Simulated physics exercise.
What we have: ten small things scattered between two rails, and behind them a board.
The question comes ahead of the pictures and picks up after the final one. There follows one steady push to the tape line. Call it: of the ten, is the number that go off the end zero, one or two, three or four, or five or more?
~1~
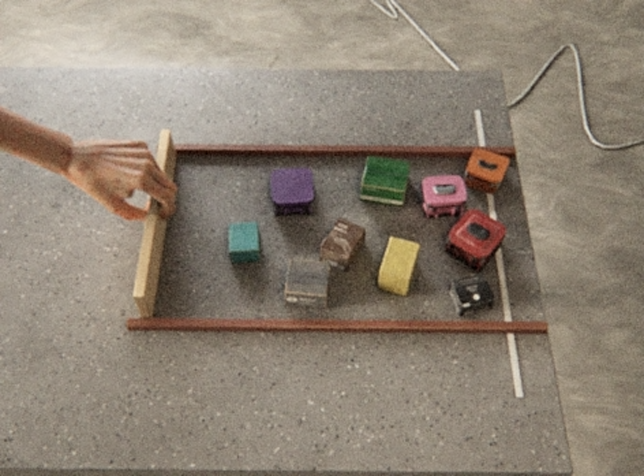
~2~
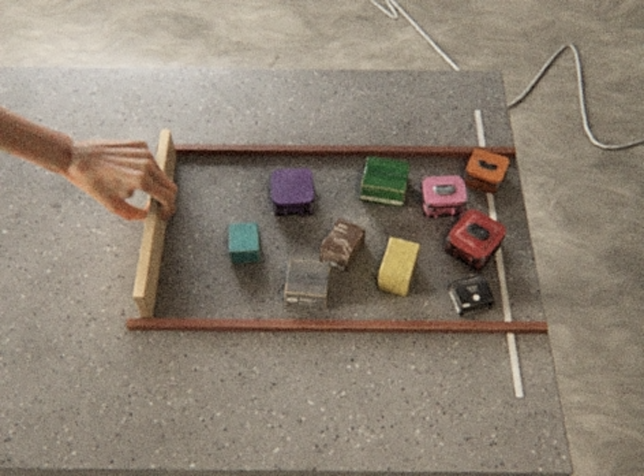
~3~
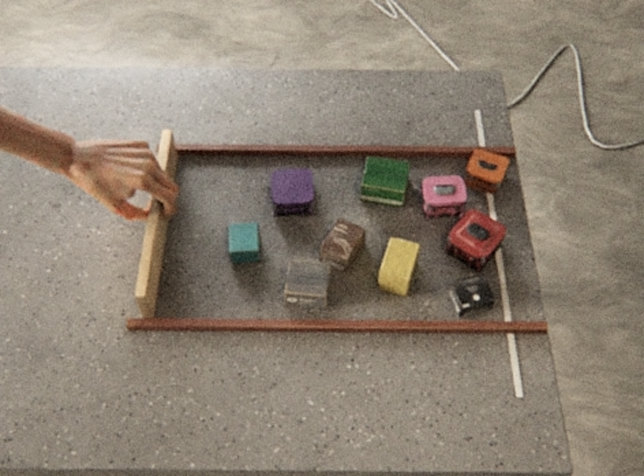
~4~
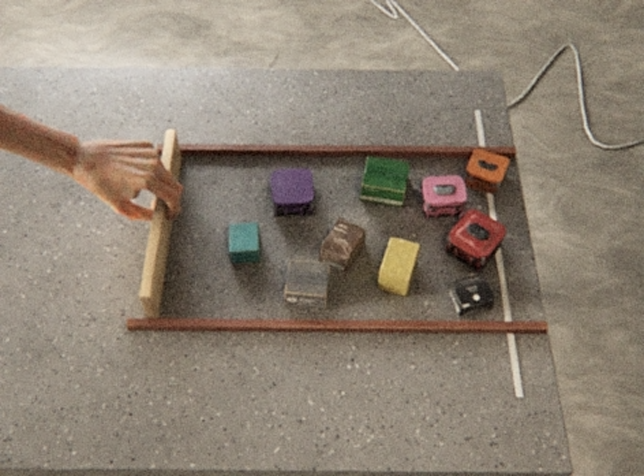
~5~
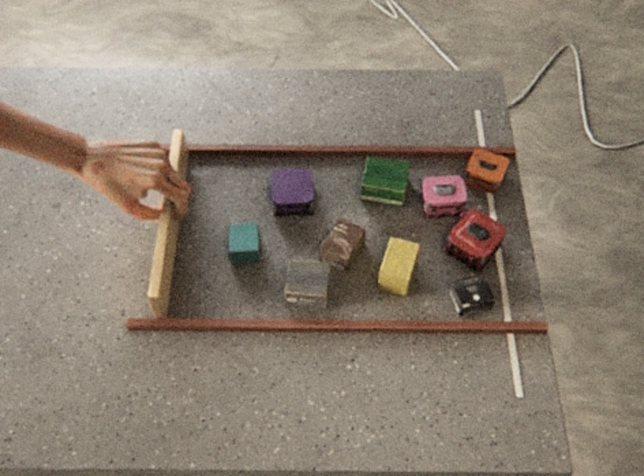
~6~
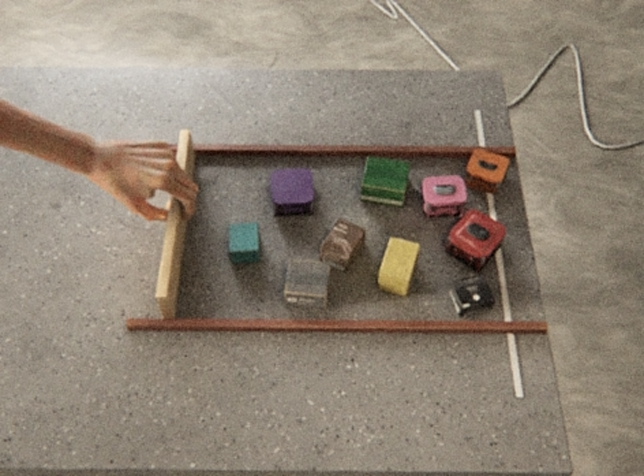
Five or more go off.
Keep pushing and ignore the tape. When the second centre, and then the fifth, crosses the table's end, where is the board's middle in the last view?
Around (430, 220); afterwards around (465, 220).
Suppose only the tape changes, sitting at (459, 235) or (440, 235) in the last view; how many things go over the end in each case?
So it's 4 the first time and 2 the second time.
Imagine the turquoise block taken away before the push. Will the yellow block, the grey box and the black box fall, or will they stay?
Yellow block - gone, grey box - safe, black box - gone.
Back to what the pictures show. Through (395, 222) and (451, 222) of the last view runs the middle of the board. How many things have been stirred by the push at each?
The first count is 10, and then it's 10.
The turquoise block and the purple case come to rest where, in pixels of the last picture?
One is at about (514, 245), the other at about (512, 196).
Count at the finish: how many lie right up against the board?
Looks like 3 of them, all told.
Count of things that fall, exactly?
Result - number fallen: 7.
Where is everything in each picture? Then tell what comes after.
The first frame shows orange case (486, 172); red case (476, 240); black box (472, 294); board (157, 220); tape (496, 235).
The second frame shows red case (476, 240); purple case (293, 193).
The third frame shows black box (472, 295); green box (385, 182).
The fourth frame shows orange case (486, 172); pink case (443, 197).
The fifth frame shows red case (476, 240); yellow block (399, 267).
The sixth frame shows orange case (486, 172); red case (476, 240); black box (472, 295); board (178, 220); tape (496, 235).
Soon after, none off yet; orange case at rest near (486, 172); red case at rest near (476, 240); black box at rest near (472, 295).
At rest, the number that fall off is five or more; fallen, brown box, green box, yellow block, pink case, black box, red case and orange case.
